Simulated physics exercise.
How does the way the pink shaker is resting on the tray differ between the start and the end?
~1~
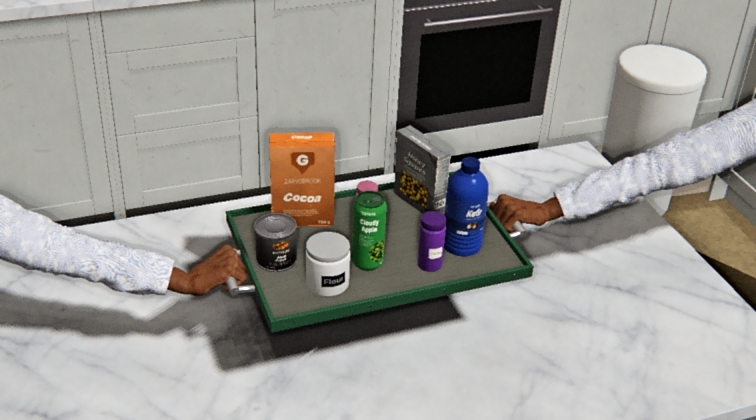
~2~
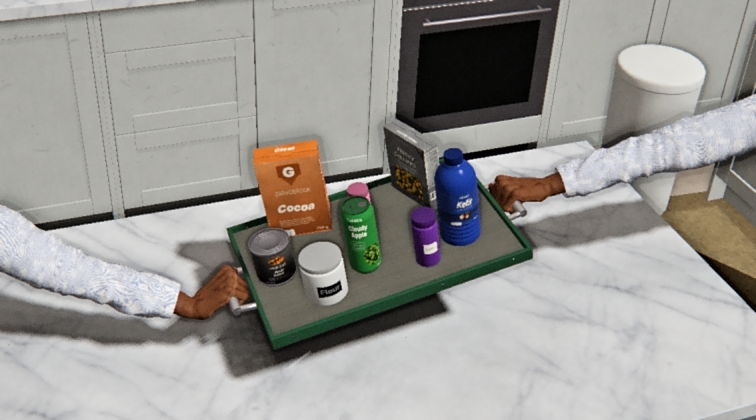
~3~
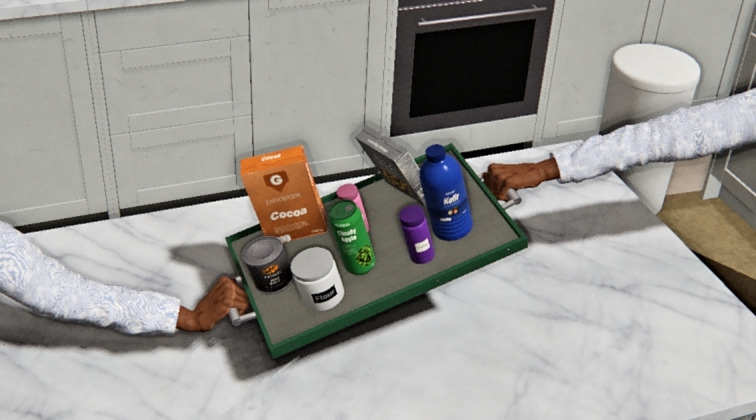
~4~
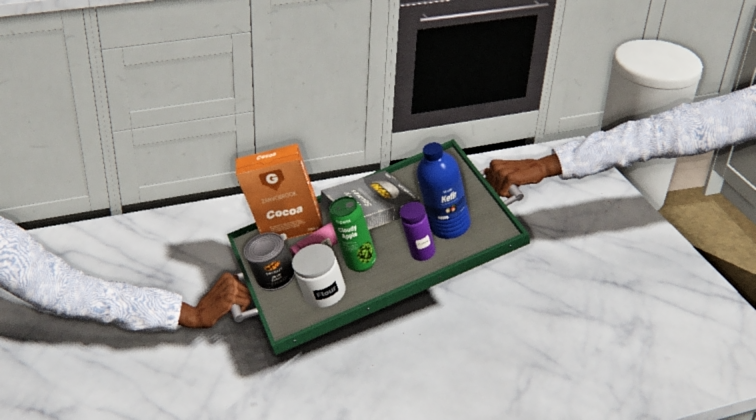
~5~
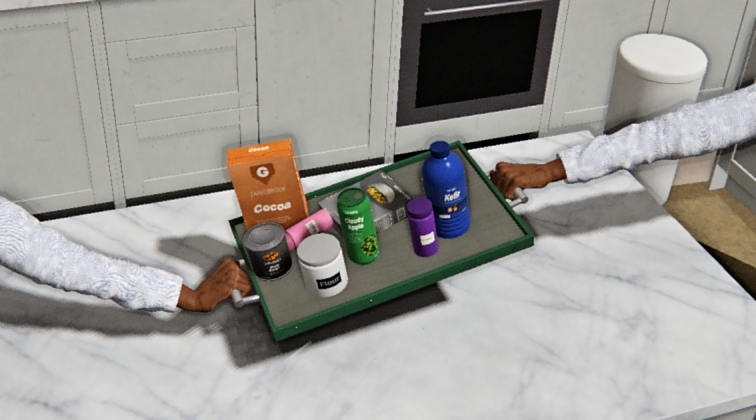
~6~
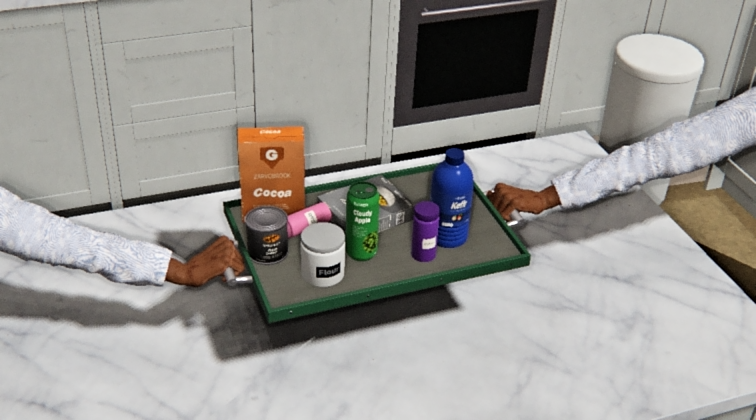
At the start the pink shaker is standing upright behind the green can, and at the end it is lying on its side on the tray.
